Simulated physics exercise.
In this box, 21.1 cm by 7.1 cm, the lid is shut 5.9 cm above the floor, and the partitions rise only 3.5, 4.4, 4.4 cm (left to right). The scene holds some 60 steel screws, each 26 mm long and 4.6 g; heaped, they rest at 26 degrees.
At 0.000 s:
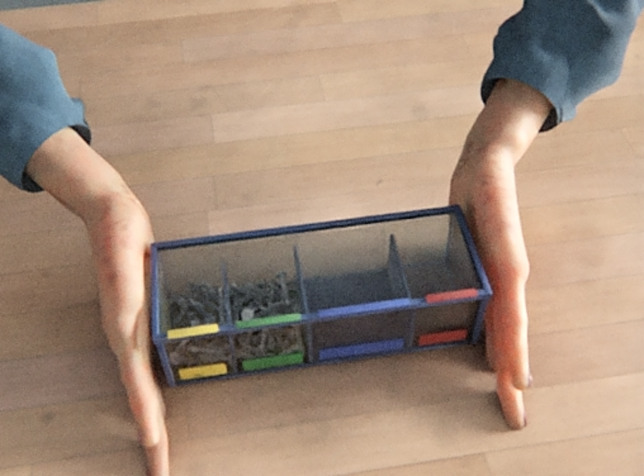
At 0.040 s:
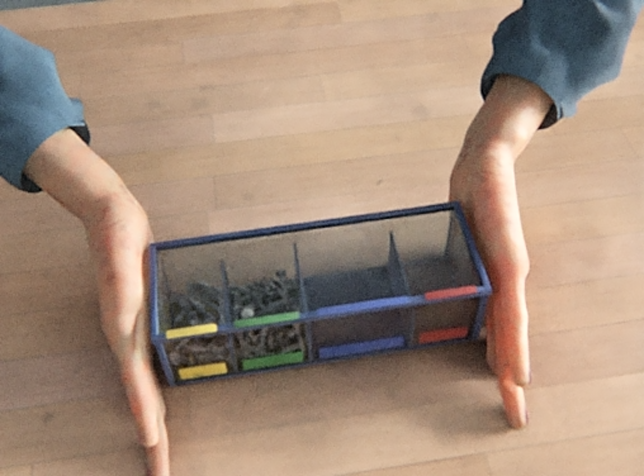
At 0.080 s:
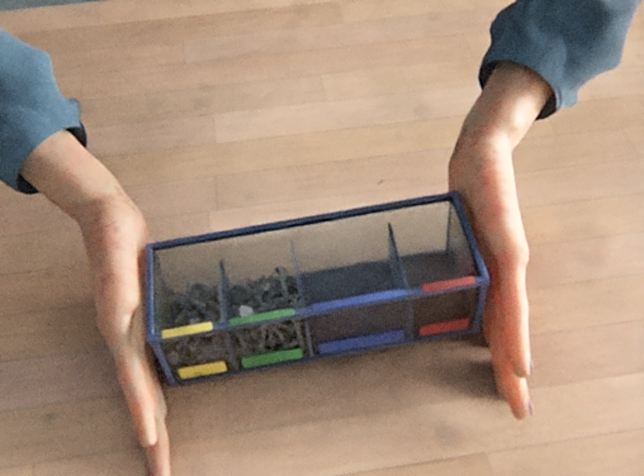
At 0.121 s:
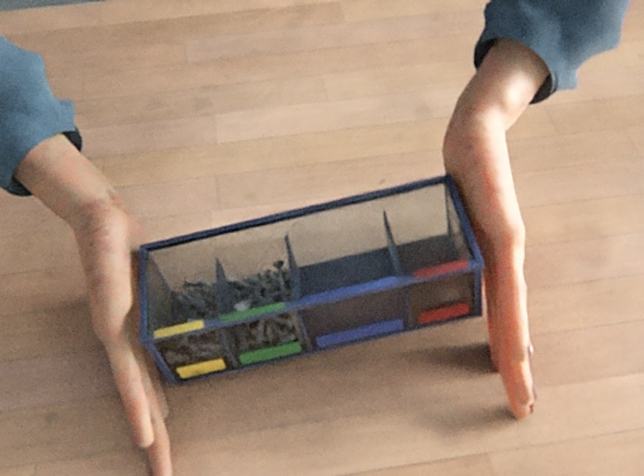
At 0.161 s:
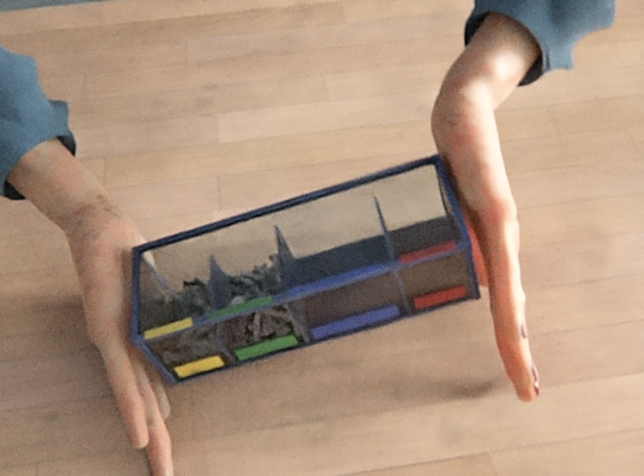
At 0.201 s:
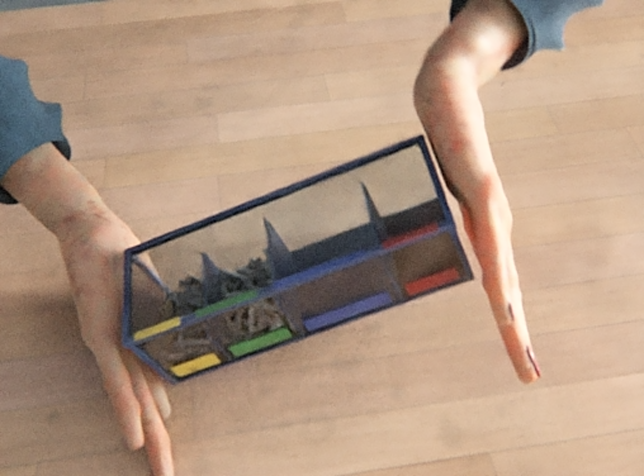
A clear divided box holding small screws tilts between two hands, its right end rising.
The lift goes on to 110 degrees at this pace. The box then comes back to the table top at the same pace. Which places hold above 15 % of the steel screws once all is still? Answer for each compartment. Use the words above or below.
Red compartment: Below; blue compartment: Below; green compartment: Below; yellow compartment: Above.
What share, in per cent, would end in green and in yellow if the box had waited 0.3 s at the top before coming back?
Result - green: 0 %; yellow: 100 %.
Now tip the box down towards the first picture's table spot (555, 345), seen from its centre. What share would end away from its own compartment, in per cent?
My best guess is some 60 per cent.
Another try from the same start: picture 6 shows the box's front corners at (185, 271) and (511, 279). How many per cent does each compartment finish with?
The compartments end with red 15 per cent, blue 5 per cent, green 70 per cent and yellow 5 per cent.
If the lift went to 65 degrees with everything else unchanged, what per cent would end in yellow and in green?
Shares: Yellow 45 and green 55, per cent.
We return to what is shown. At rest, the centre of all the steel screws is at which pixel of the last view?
My guess is close to (199, 319).
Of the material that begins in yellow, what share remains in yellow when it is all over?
Share retained: Approx. 100 %.
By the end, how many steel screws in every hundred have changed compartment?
It works out to about 55 per cent.
After 0.90 s, tilt 110 degrees; green 30 %, yellow 70 %.
After 1.37 s, tilt 48 degrees; yellow 100 %.
After 1.91 s, tilt 0 degrees; yellow 100 %.
At rest (2.2 s), red 0 %, blue 0 %, green 0 %, yellow 100 %.
